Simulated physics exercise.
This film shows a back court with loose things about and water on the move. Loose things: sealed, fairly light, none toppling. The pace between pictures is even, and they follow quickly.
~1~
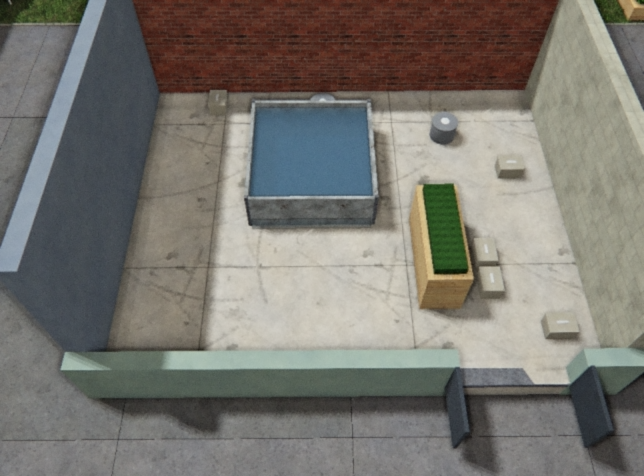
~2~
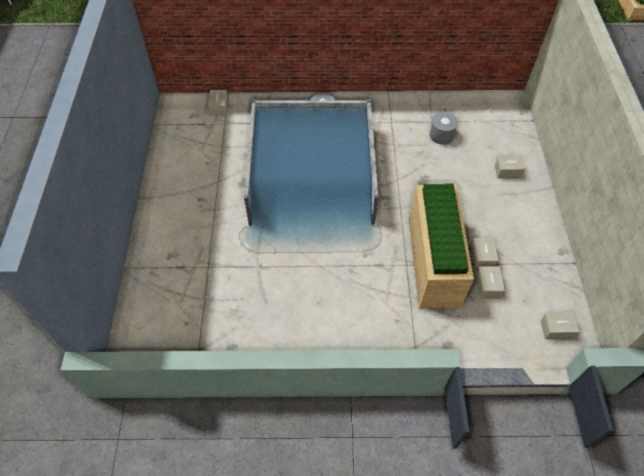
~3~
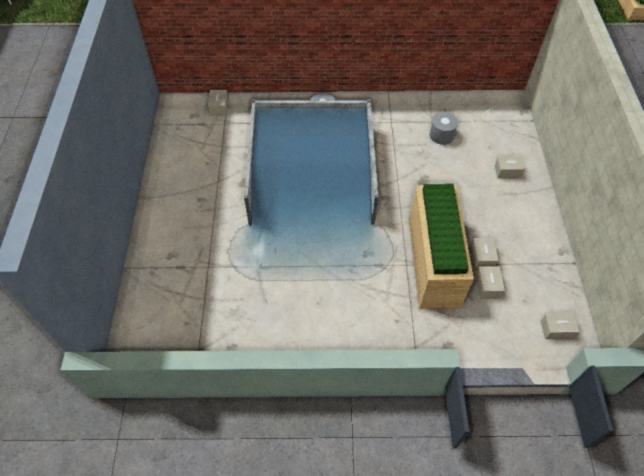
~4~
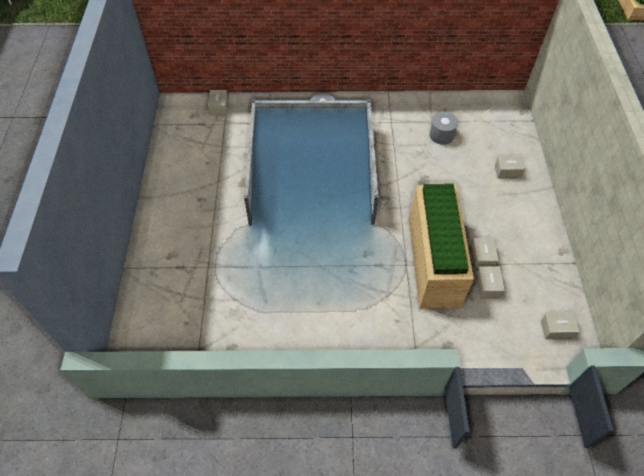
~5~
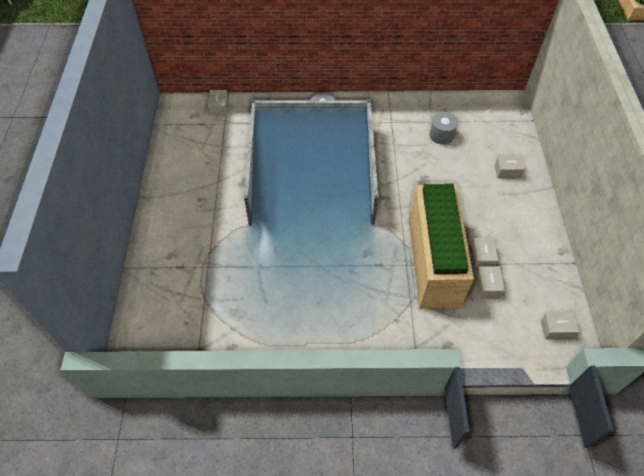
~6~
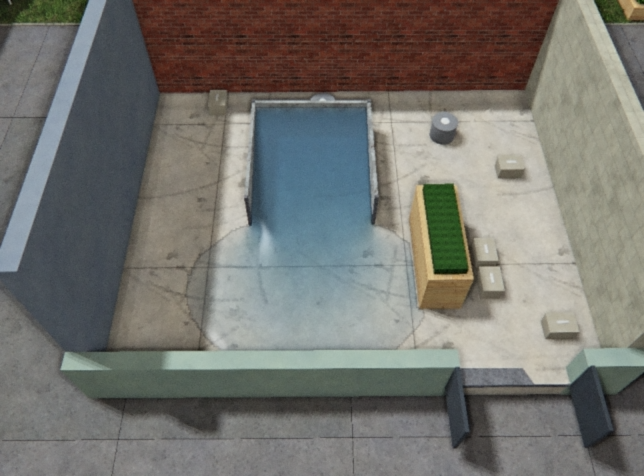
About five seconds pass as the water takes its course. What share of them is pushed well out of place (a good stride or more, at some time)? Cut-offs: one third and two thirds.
The portion moved well away stays in the lowest third.
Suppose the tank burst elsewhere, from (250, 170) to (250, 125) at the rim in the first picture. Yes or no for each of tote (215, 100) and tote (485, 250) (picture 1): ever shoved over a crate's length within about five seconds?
As listed: Shifted that much, no.
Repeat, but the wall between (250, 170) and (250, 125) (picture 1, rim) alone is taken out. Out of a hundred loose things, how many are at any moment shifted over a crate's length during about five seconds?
About 30 %.
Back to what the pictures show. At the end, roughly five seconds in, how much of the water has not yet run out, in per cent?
It comes out at 94 parts in a hundred.
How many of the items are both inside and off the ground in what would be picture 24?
So that is 1.
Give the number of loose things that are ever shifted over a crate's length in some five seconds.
The figure is 0.
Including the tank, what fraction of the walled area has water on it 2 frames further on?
It comes to some 35 in a hundred.
A moment on, 0 of 7 are well off their spots; 0 afloat.
Next, 0 of 7 are well off their spots; 0 afloat.
Later, 0 of 7 are well off their spots; 1 afloat.
In the end, 0 of 7 are well off their spots, and 0 have been at some point; 2 afloat.
